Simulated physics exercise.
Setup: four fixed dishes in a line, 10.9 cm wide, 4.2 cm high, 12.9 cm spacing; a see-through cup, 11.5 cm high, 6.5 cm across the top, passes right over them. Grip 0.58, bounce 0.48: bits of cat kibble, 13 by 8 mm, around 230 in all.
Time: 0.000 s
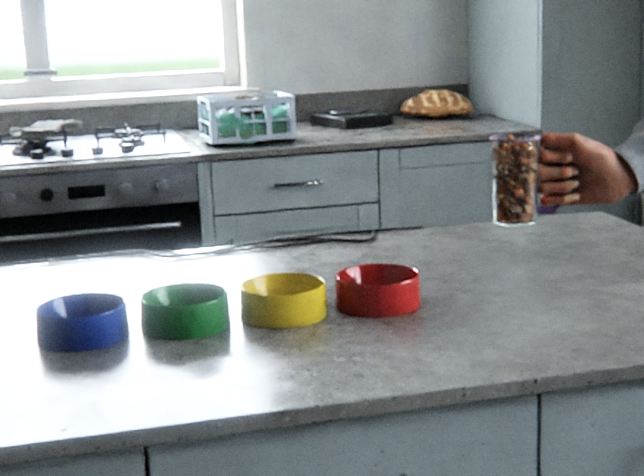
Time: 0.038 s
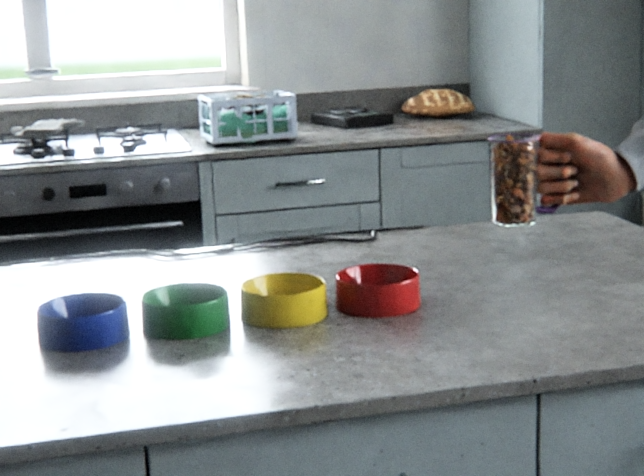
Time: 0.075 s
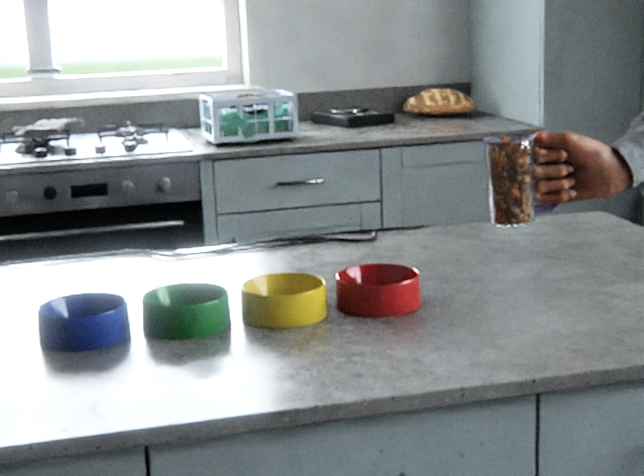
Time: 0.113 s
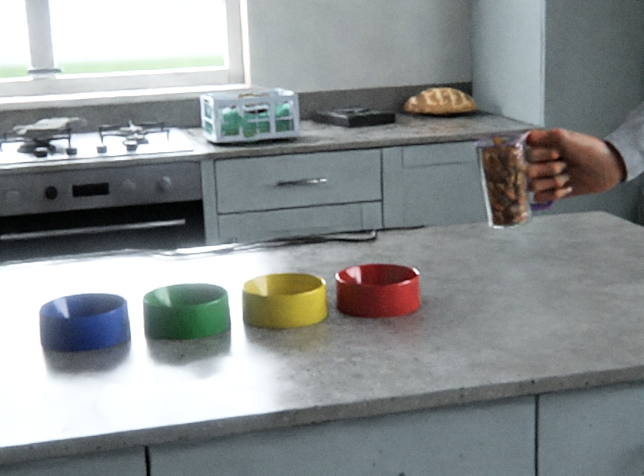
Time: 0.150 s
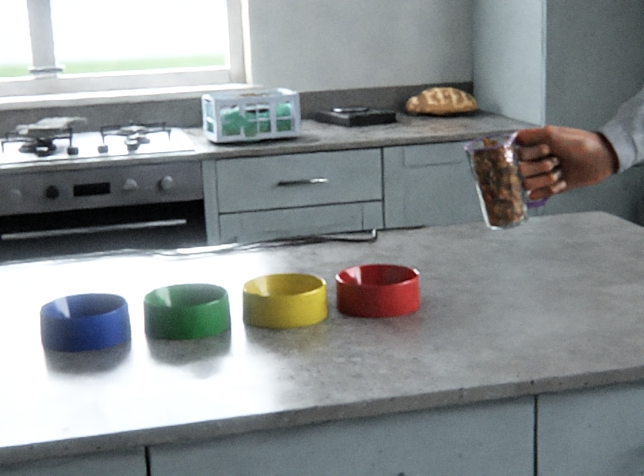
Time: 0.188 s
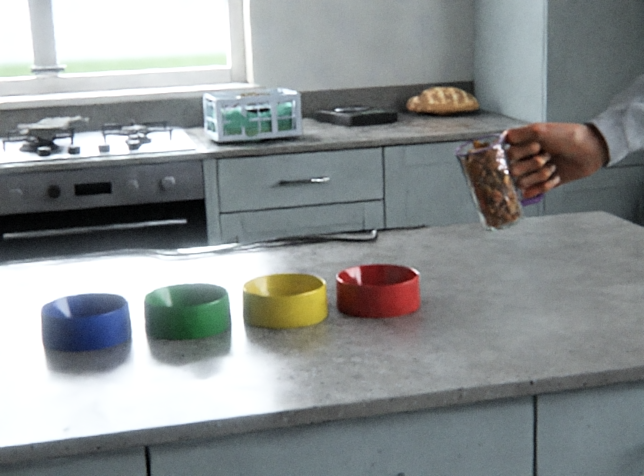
A hand at the right holds a clear cup of brown kibble upright above a gray kitchen counter, where blue, green, yellow and red dishes sit in a row. The hand then moves the cup slightly left, leaning its rim gradually toward the left while the dishes stay in place.
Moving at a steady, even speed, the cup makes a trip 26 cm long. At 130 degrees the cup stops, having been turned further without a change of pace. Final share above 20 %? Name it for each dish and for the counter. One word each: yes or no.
Red dish: No; blue dish: No; green dish: No; yellow dish: Yes; counter: No.
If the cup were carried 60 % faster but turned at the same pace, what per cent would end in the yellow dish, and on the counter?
Yellow 100, counter 0.
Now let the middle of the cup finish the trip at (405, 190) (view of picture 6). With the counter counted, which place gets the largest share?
Red.
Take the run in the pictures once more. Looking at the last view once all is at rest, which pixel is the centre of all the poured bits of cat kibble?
My guess is close to (279, 302).
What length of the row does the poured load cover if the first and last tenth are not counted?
7 centimetres.
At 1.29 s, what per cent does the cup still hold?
Roughly 0 %.
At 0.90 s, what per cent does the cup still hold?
Some 75 per cent of the load.
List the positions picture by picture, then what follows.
In the first picture, cup at (515, 180), tilt 0 degrees, lip at (493, 139), moved 0.0 cm; middle of the pieces at (512, 183); red dish at (377, 275); yellow dish at (283, 284); green dish at (184, 295); blue dish at (81, 305).
In the second picture, cup at (514, 180), tilt 1 degrees, lip at (491, 140), moved 0.2 cm; middle of the pieces at (511, 183).
In the third picture, cup at (511, 181), tilt 3 degrees, lip at (486, 142), moved 0.6 cm; middle of the pieces at (508, 184).
In the fourth picture, cup at (505, 182), tilt 8 degrees, lip at (478, 145), moved 1.4 cm; middle of the pieces at (503, 185).
In the fifth picture, cup at (498, 183), tilt 13 degrees, lip at (467, 150), moved 2.3 cm; middle of the pieces at (497, 186).
In the sixth picture, cup at (492, 184), tilt 19 degrees, lip at (457, 154), moved 3.3 cm; middle of the pieces at (490, 187); red dish at (378, 275); yellow dish at (284, 285); green dish at (186, 295); blue dish at (85, 305). The cup turns about 145 degrees a second and travels 26 cm a second.
Then, at 0.62 s, tilt 82 degrees; cup holds 100 %.
After 0.90 s, tilt 123 degrees; cup holds 75 %, yellow 10 %.
After 1.29 s, tilt 130 degrees; cup holds 0 %, yellow 90 %.
In the end, at 1.9 s, red 0 %, blue 0 %, green 0 %, yellow 90 %, counter 10 %.
